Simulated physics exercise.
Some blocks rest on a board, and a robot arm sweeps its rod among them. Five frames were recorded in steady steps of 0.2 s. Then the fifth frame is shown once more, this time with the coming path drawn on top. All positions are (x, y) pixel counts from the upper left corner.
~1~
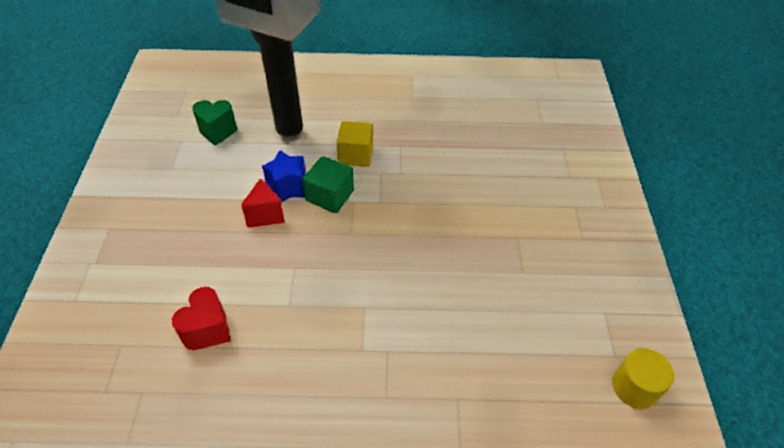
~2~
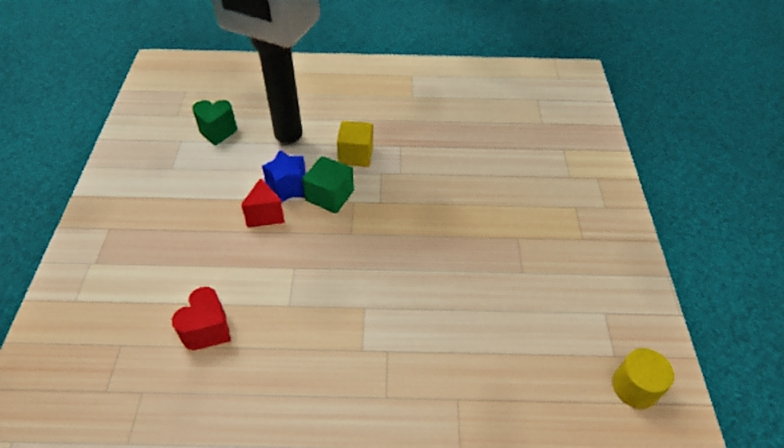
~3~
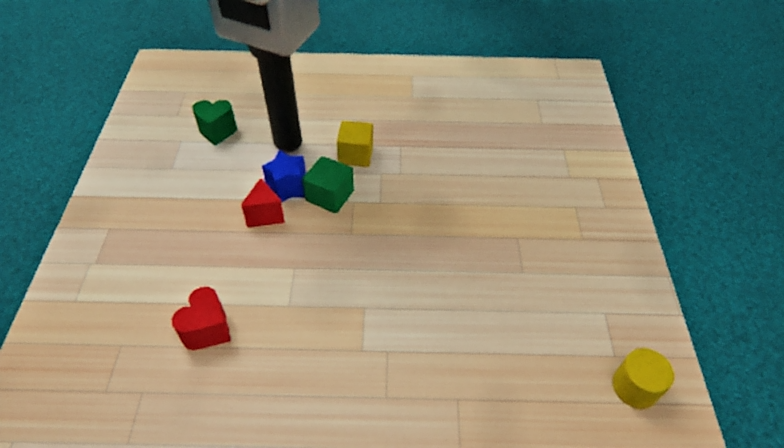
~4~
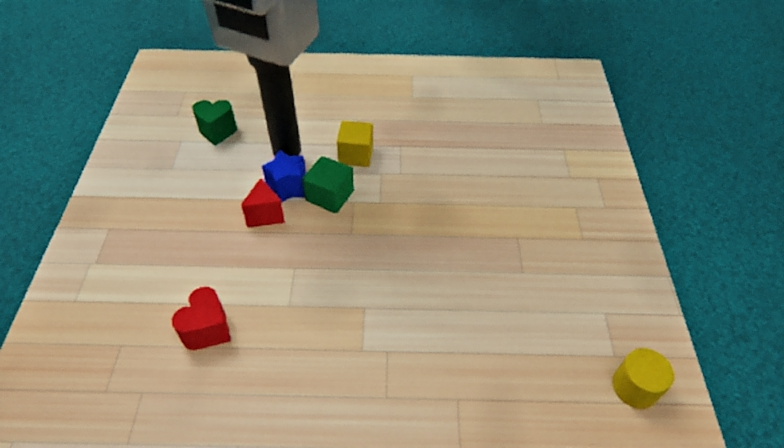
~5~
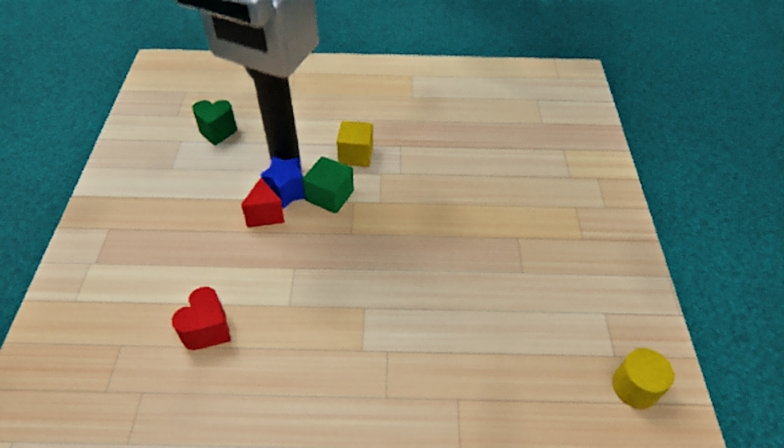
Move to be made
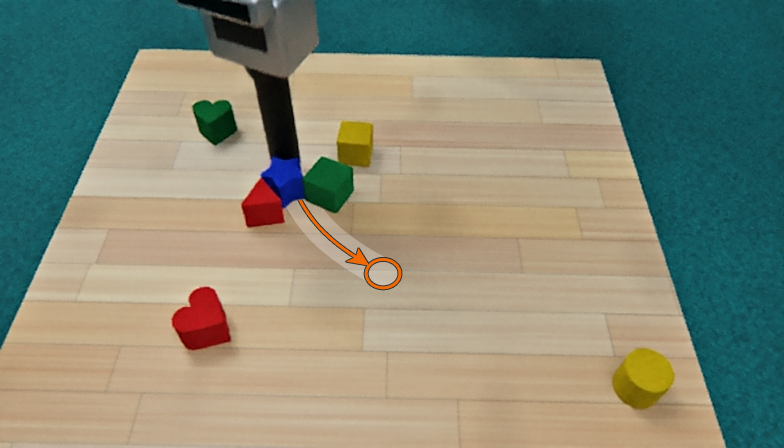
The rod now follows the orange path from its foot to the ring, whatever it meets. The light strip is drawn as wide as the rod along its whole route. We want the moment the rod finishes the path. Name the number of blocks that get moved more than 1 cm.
Expect three or more.
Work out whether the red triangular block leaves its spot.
Once the path is done, it is somewhere new.
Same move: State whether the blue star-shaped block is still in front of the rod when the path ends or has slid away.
Final position: To the side or behind.
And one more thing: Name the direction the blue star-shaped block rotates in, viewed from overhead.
Seen from overhead, it turns clockwise.
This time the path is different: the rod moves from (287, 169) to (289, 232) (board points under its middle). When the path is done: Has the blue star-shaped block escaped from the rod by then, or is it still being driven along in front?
It keeps leading.
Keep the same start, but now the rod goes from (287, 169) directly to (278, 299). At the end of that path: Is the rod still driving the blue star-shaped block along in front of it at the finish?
Short answer: Yes.
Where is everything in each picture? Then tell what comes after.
In the first picture, rod's lower end at (289, 127); red triangular block at (261, 194); blue star-shaped block at (284, 165); green square at (328, 173); yellow square at (355, 132).
In the second picture, rod at (289, 134); blocks still.
In the third picture, rod at (288, 142); blocks still.
In the fourth picture, rod at (287, 151); blocks still.
In the fifth picture, rod at (286, 161); red triangular block at (261, 194); blue star-shaped block at (283, 170); green square at (328, 173); yellow square at (355, 132).
Drawn move, from (287, 169) through (304, 207) and (336, 243) to (383, 273).
What follows on the original path. One third of the way, rod at (303, 200); red triangular block at (248, 210); blue star-shaped block at (283, 207), turned 25° clockwise; green square at (336, 179), turned 35° anticlockwise.
Two thirds of the way, rod at (337, 237); red triangular block at (248, 211); blue star-shaped block at (284, 218), turned 60° clockwise; green square at (341, 180), turned 55° anticlockwise.
At the end, rod at (383, 267); red triangular block at (248, 211); blue star-shaped block at (284, 218), turned 60° clockwise; green square at (341, 180), turned 55° anticlockwise; yellow square still.
